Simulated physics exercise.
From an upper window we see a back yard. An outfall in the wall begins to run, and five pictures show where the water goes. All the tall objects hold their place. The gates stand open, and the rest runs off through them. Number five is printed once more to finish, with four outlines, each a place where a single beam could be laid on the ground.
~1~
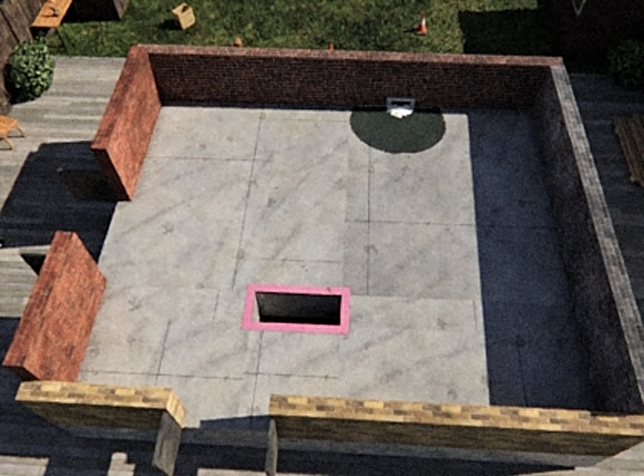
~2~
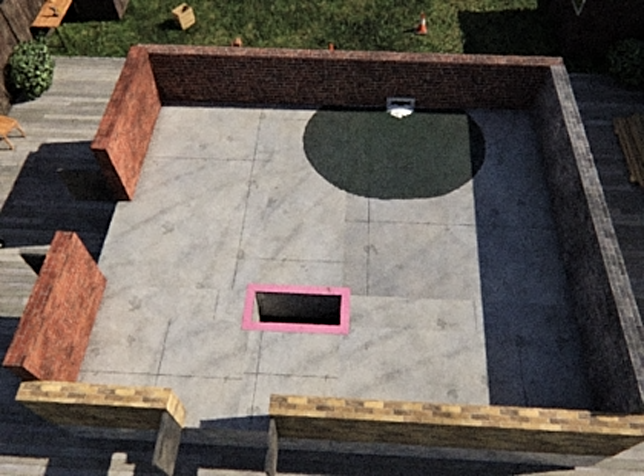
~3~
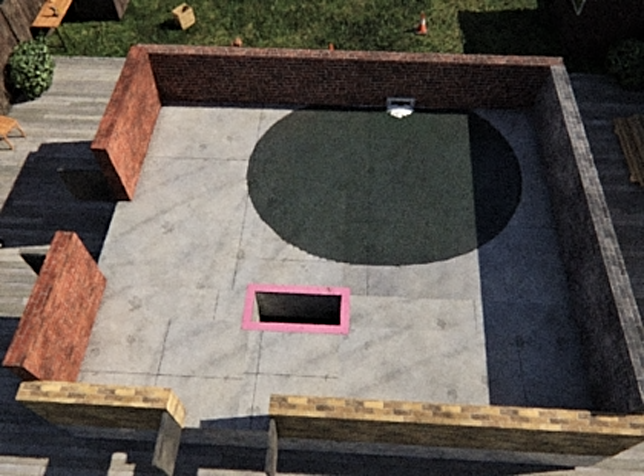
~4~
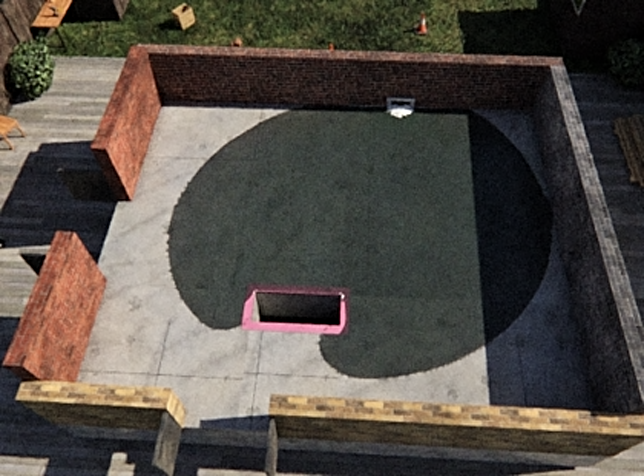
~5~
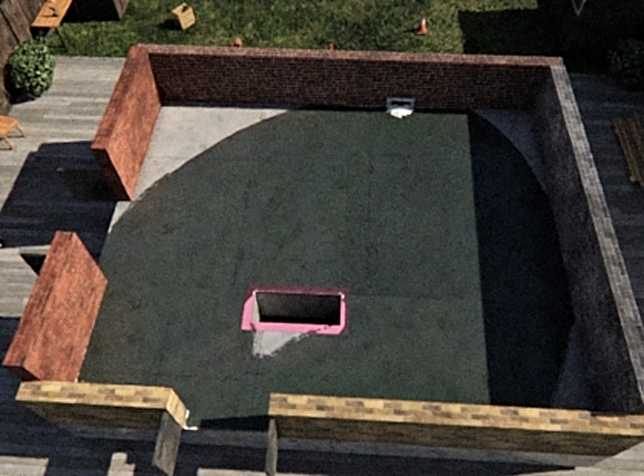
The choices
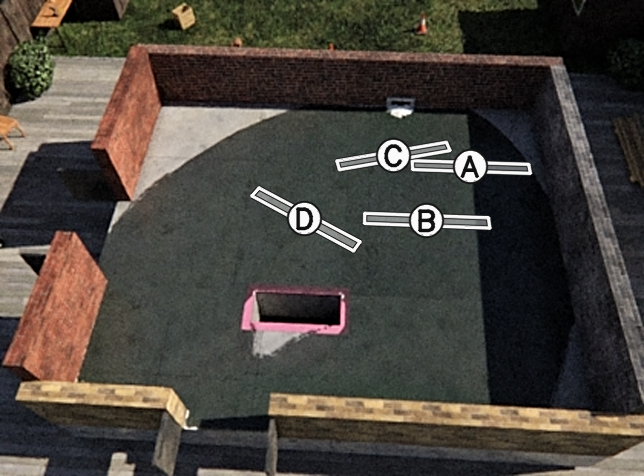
Walled back yard seen from above, dark water spreading from an outfall at the far wall, surrounding a pink-rimmed gully.
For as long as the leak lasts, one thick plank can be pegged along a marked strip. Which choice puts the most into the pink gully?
Choose A.
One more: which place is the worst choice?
That is place C.
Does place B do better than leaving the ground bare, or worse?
Worse.
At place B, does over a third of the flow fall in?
No.
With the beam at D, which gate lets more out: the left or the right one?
More leaves on the right.
In white, A from (412, 165) to (529, 168); B from (364, 218) to (489, 222); C from (338, 165) to (448, 146); D from (255, 191) to (356, 246).
For place A, about 34 % of the stream goes into the pink gully, about 66 % out by the gates.
For place B, about 24 % of the stream goes into the pink gully, about 76 % out by the gates.
For place C, about 15 % of the stream goes into the pink gully, about 85 % out by the gates.
For place D, about 24 % of the stream goes into the pink gully, about 76 % out by the gates.
